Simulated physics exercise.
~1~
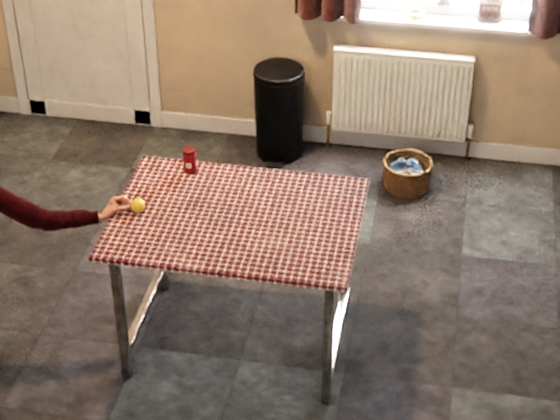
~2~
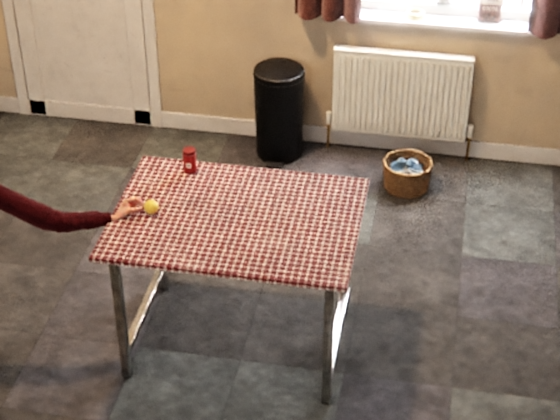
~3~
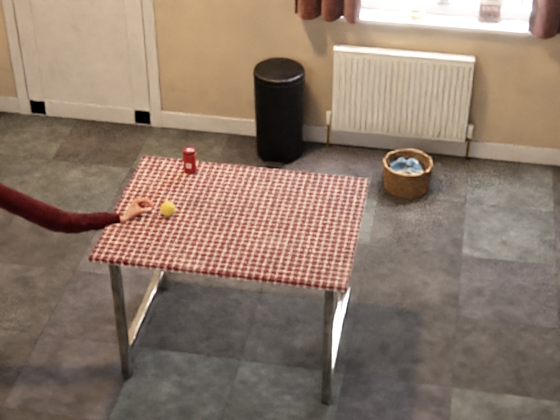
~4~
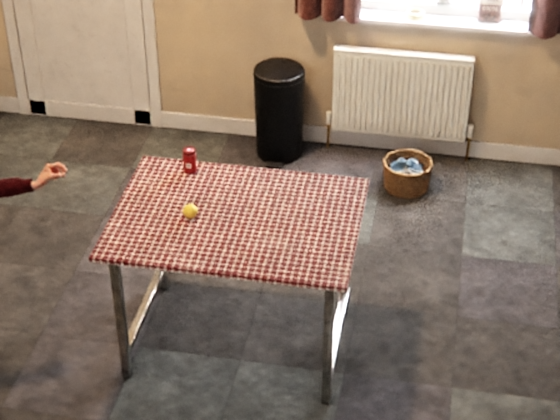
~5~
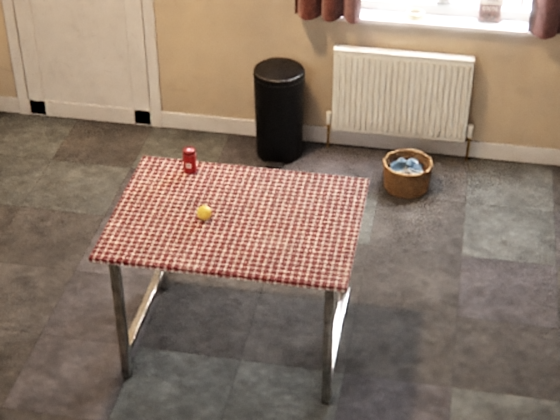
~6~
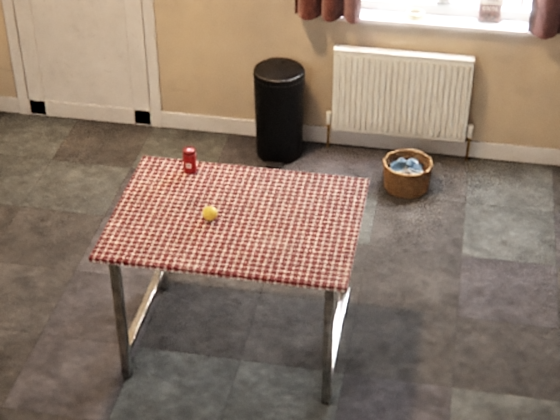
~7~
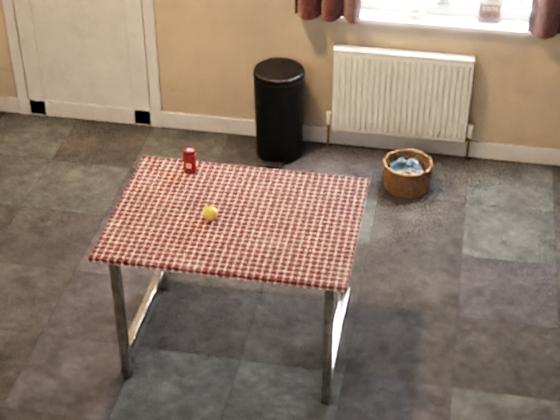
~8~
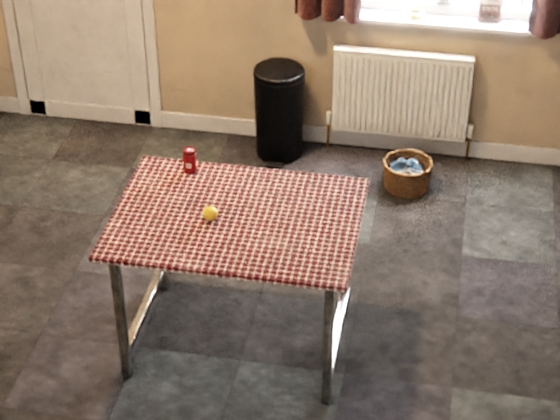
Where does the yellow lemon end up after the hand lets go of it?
The yellow lemon stays on top of the table, coming to rest on the checked cloth.
